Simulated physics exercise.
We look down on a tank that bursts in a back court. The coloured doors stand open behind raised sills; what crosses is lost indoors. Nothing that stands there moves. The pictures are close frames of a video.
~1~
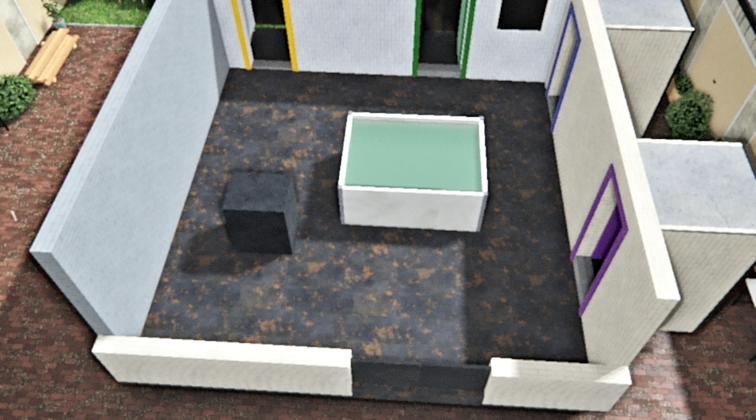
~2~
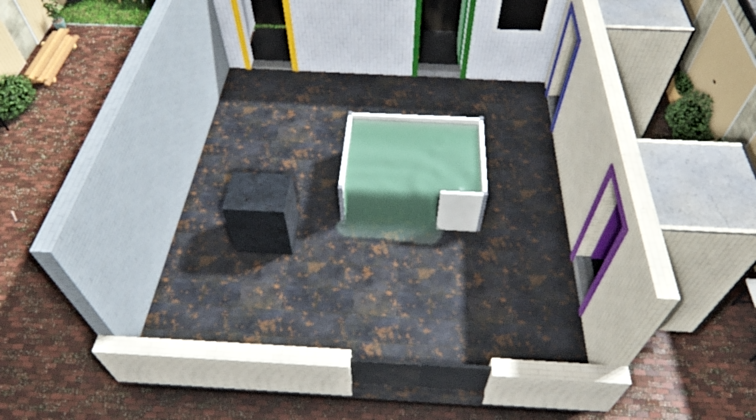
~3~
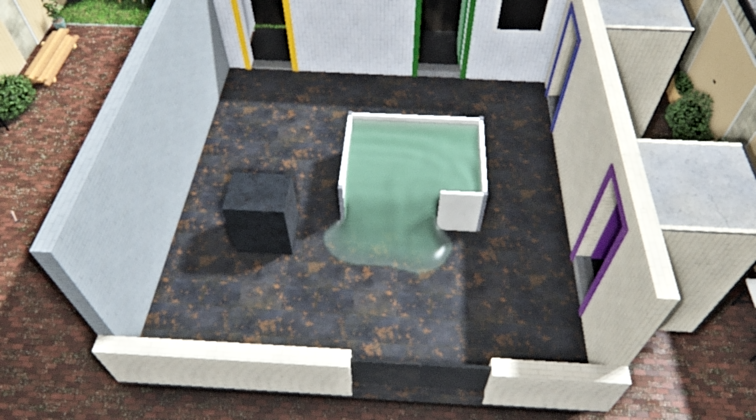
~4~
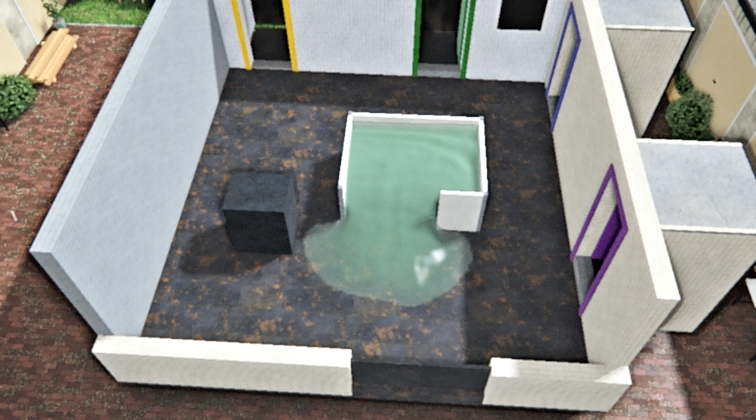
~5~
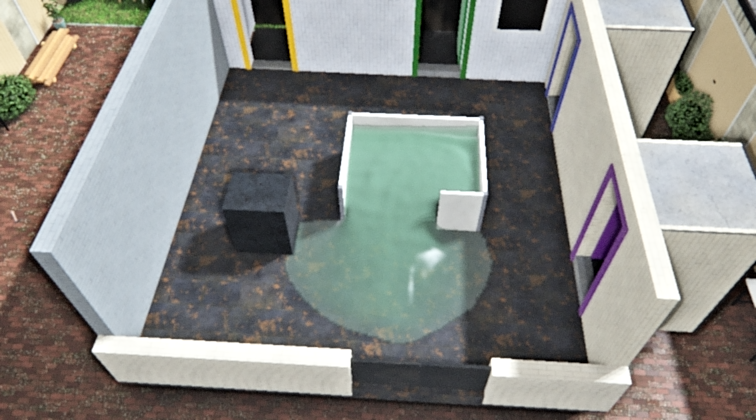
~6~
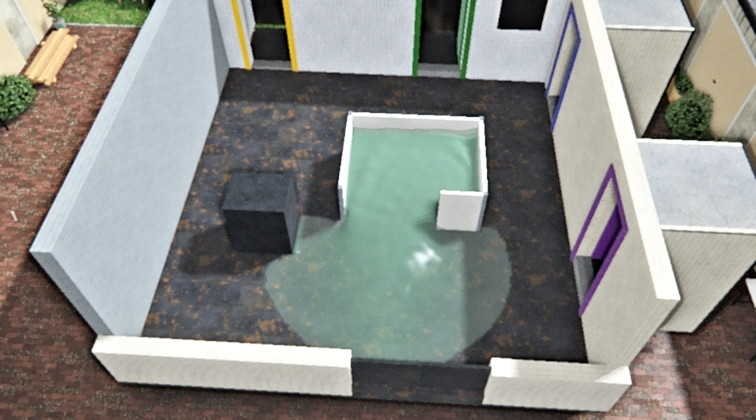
In the video, a white-walled tank of green water stands in a walled court beside a dark block until part of its front wall gives way, and the water pours through the gap, spreading across the dark floor in a widening pool.
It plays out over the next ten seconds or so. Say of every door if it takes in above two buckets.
In the end: The green door holds within the limit; the purple door holds within the limit; the yellow door floods; the blue door floods.
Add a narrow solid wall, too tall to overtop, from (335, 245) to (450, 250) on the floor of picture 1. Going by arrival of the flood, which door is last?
It is the green one.
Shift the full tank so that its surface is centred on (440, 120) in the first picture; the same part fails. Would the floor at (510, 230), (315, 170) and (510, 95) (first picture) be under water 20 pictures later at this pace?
One after the other: Under water, clear, dry.
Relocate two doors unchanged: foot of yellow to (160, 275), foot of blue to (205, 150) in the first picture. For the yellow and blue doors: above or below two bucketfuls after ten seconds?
In short: Yellow door floods; blue door is under.
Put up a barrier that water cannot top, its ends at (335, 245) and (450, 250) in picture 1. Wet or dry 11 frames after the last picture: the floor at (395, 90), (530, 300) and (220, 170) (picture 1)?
One after the other: Clear, flooded, flooded.
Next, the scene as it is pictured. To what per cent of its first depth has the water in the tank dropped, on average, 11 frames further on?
Some 36 per cent.
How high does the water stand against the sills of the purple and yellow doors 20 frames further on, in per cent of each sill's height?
About 90 and 0 per cent.
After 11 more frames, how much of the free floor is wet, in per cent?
Roughly 30 per cent.
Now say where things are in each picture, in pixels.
In the first frame, the water tank at (414, 155) is whole and still.
In the second frame, water pours out at (391, 214) and has run to (339, 224).
In the third frame, water pours out at (391, 214) and has run to (333, 247).
In the fourth frame, the front is at (413, 303), out from the gap at (391, 216).
In the fifth frame, the front is at (404, 337), out from the gap at (391, 216).
In the sixth frame, water pours out at (391, 216) and has run to a hidden place.
A moment on, water covers 30 % of the floor; the green door not reached, the purple door not reached, the yellow door not reached, the blue door not reached.
Next, water covers 30 % of the floor; the green door not reached, the purple door wet at the sill, nothing in, the yellow door not reached, the blue door not reached.
Then, water covers 55 % of the floor; the green door not reached, the purple door wet at the sill, nothing in, the yellow door not reached, the blue door not reached.
Later, water covers 90 % of the floor; the green door wet at the sill, nothing in, the purple door wet at the sill, nothing in, the yellow door over two buckets in, the blue door wet at the sill, nothing in.
In the end, water covers 100 % of the floor; the green door wet at the sill, nothing in, the purple door wet at the sill, nothing in, the yellow door far over two buckets in, the blue door over two buckets in.
